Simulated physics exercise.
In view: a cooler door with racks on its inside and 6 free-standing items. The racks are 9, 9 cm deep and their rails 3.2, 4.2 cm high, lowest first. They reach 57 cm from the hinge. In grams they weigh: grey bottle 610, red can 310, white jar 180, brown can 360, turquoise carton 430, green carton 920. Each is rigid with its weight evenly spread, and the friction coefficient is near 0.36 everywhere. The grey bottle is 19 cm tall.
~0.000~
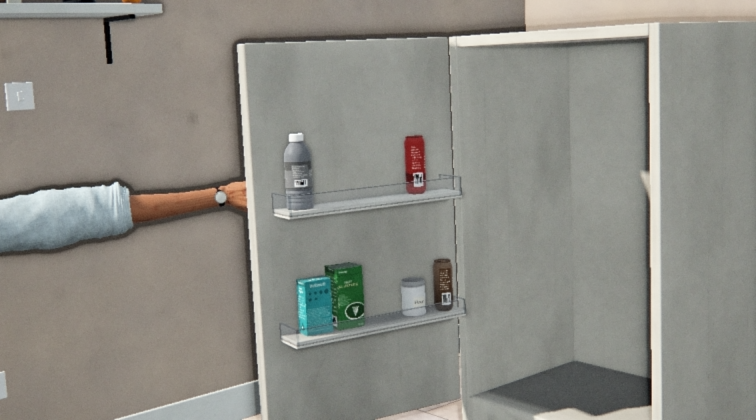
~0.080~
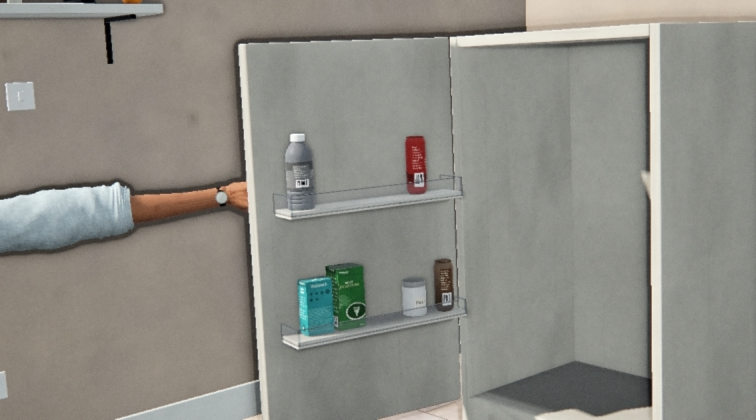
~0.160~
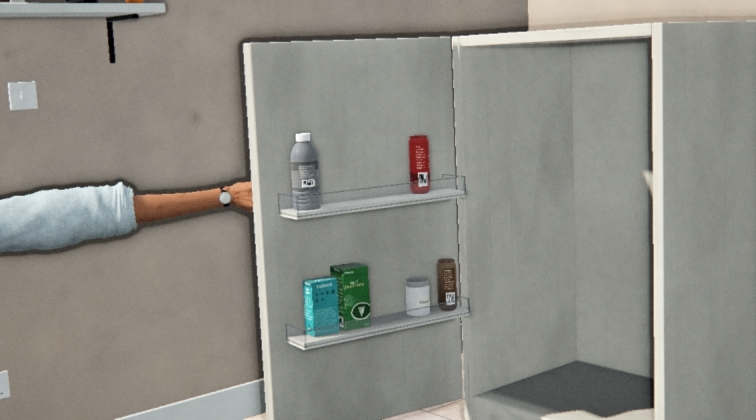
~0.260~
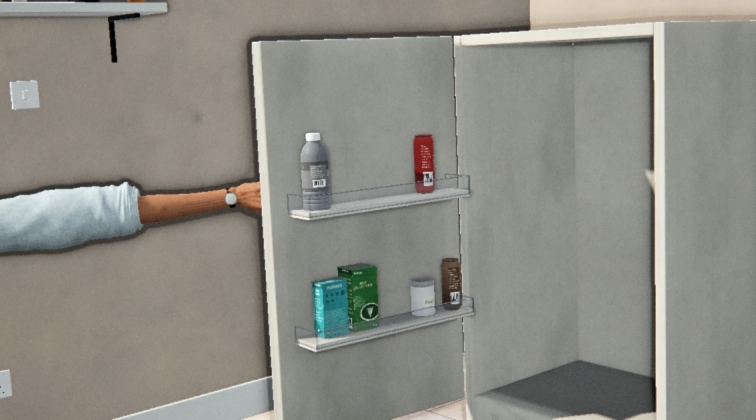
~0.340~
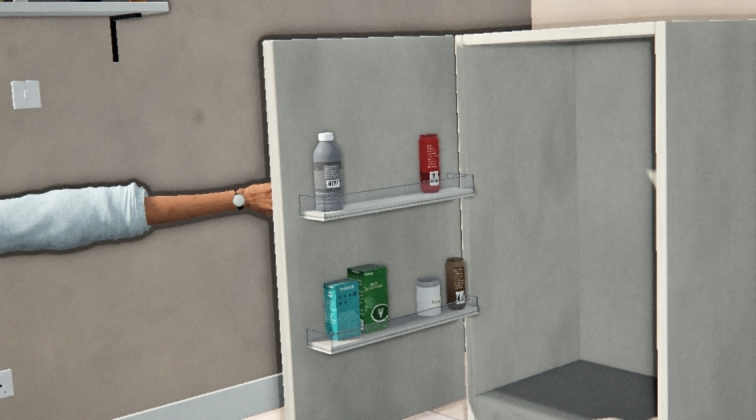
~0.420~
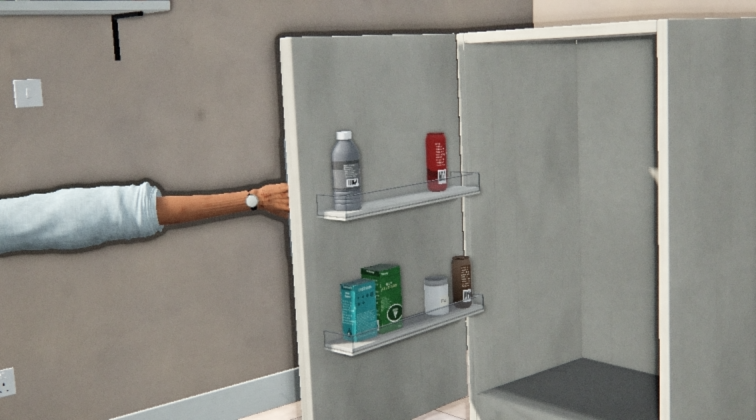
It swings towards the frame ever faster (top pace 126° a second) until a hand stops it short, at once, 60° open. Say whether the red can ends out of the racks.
The red can keeps to its rack.
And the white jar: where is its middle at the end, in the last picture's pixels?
At about (468, 296).
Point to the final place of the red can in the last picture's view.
At about (462, 162).
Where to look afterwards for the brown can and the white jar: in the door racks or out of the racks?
The brown can ends in the door racks; the white jar ends in the door racks.
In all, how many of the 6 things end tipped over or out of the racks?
That comes to 3.
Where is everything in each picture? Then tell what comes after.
In the first picture, open by 100°; red can (415, 165); grey bottle (298, 172).
In the second picture, open by 100°; brown can (444, 285); turquoise carton (316, 306).
In the third picture, open by 98°; green carton (350, 296); grey bottle (305, 172).
In the fourth picture, open by 94°; white jar (423, 296); brown can (451, 284).
In the fifth picture, open by 89°; turquoise carton (342, 309); green carton (368, 298).
In the sixth picture, open by 83°; red can (436, 162); grey bottle (346, 171).
By 0.82 s, open by 60°; grey bottle and turquoise carton now out of the racks; green carton tilted 26°; white jar 2 cm from its spot.
By 1.32 s, open by 60°; green carton now out of the racks; white jar 2 cm from its spot.
By 1.62 s, open by 60°; white jar 2 cm from its spot.
When it is over (1.9 s), out of the racks, grey bottle, turquoise carton and green carton; the other 3 within 5 cm of the start. In the last view, red can near (462, 162).
